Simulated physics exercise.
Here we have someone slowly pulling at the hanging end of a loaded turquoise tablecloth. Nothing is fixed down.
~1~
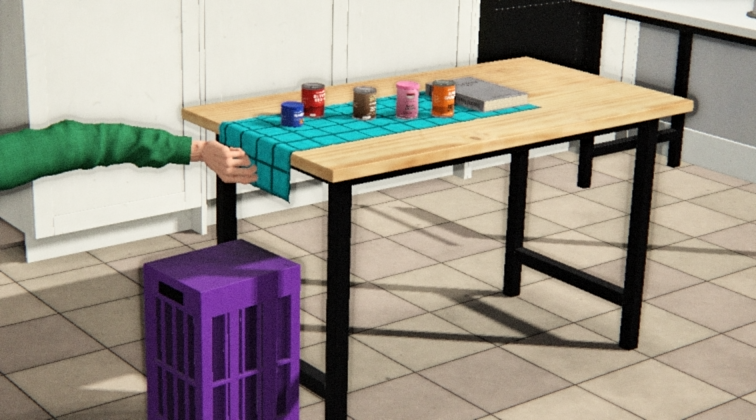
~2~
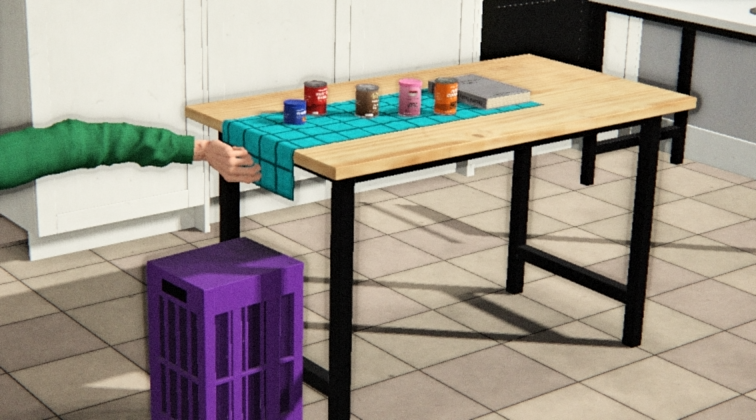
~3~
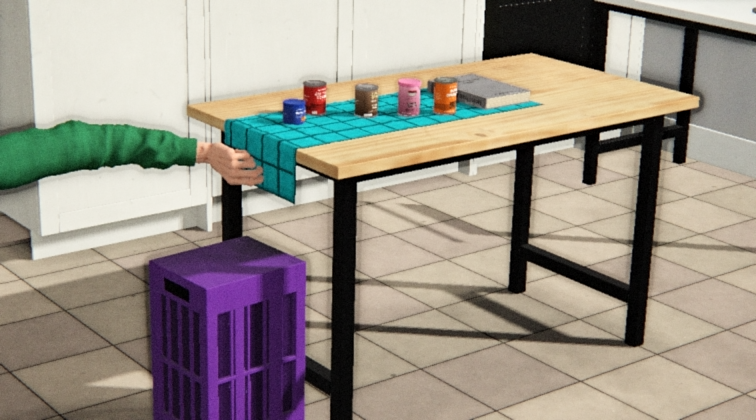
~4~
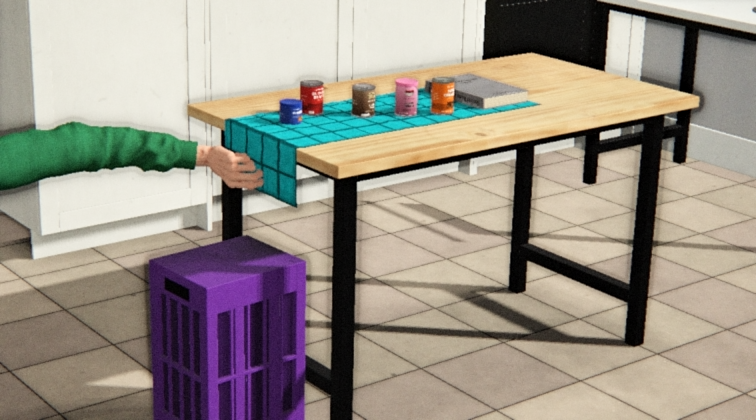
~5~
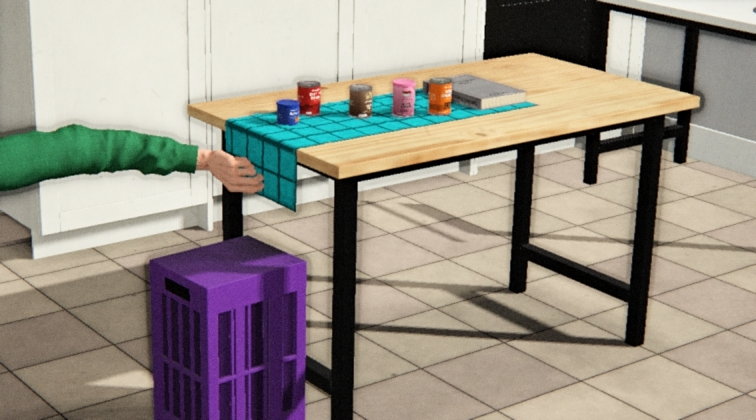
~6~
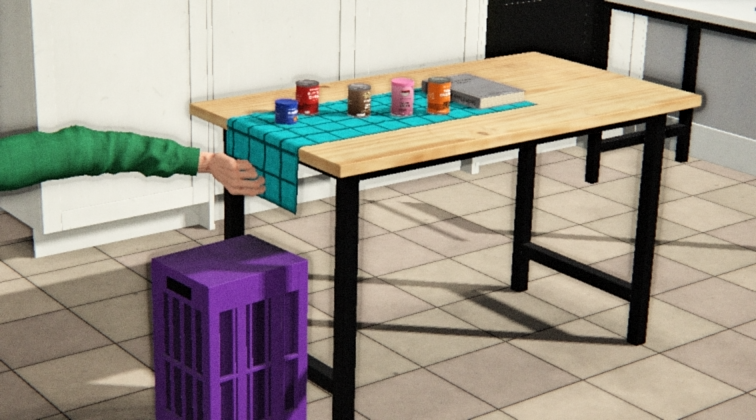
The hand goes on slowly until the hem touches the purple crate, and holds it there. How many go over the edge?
It carries off one.
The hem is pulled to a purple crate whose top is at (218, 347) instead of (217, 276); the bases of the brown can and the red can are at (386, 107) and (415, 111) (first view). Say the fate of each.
The brown can holds on, the red can stays on.
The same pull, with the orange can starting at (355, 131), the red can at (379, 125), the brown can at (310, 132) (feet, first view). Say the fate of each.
The orange can keeps its place on top, the red can keeps its place on top, the brown can drops off.
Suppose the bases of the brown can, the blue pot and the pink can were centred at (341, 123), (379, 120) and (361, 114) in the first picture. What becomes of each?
The brown can survives, the blue pot holds on, the pink can holds on.
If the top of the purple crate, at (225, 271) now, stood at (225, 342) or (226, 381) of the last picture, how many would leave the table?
It would be 3 and 4.
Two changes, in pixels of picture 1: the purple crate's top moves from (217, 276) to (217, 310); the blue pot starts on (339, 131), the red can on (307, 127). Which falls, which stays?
The blue pot is carried off; the red can is carried off.
Early on, hem near (261, 232); all still up.
Midway, hem on the crate; blue pot gone.
Finally, hem on the crate; blue pot gone. The answer is one.
